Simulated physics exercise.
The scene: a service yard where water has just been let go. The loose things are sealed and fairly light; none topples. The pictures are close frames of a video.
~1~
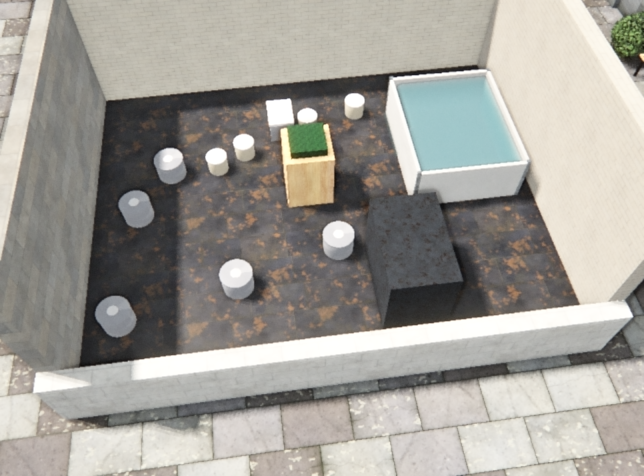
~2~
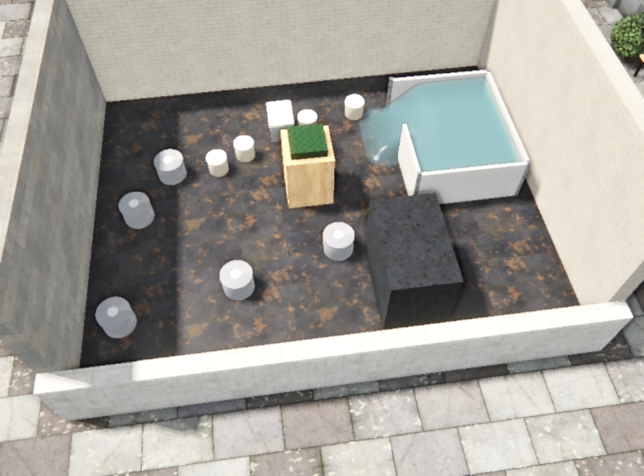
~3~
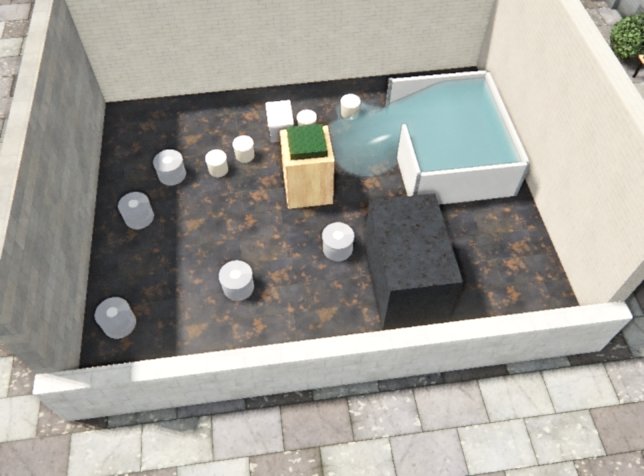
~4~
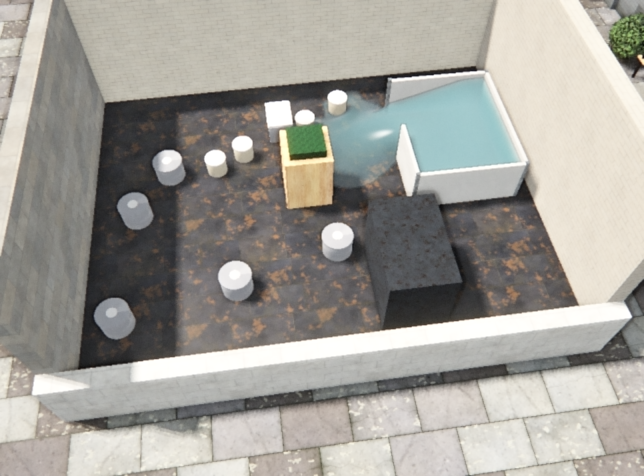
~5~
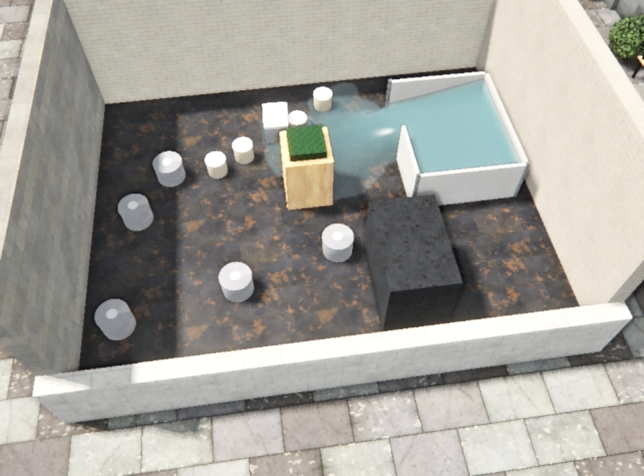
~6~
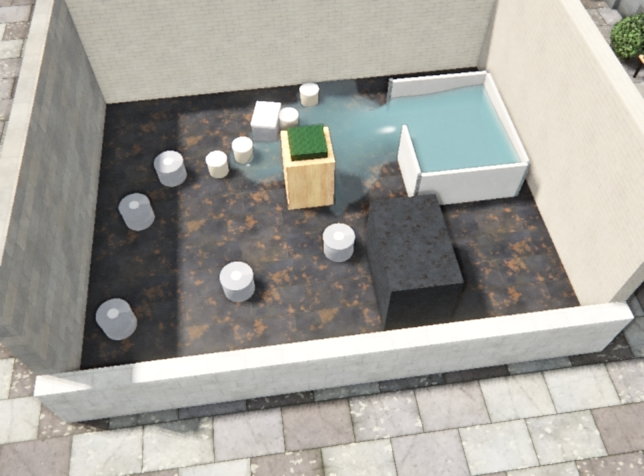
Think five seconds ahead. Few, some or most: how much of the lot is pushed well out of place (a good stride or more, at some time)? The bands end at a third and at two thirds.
It is two thirds or more.
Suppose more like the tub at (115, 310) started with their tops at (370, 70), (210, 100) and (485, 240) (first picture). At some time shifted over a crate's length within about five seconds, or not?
As listed: No, that far or more, no.
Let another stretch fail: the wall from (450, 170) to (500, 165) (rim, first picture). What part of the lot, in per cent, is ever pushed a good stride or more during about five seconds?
About 20 per cent.
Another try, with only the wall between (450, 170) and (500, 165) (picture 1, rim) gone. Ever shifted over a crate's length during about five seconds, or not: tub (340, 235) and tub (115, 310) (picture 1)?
One after the other: Not that far, moved that far.
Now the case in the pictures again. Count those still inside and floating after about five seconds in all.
8 of them.
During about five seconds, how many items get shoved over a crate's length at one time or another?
8 of them.
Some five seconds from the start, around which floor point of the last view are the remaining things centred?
Roughly at (194, 260).
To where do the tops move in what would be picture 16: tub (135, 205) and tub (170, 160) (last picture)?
At about (100, 228) and (104, 165).
A moment on, 4 of 10 are well off their spots; 1 afloat.
Next, 7 of 10 are well off their spots; 7 afloat.
Later, 7 of 10 are well off their spots; 5 afloat.
In the end, 8 of 10 are well off their spots, and 8 have been at some point; 8 afloat.
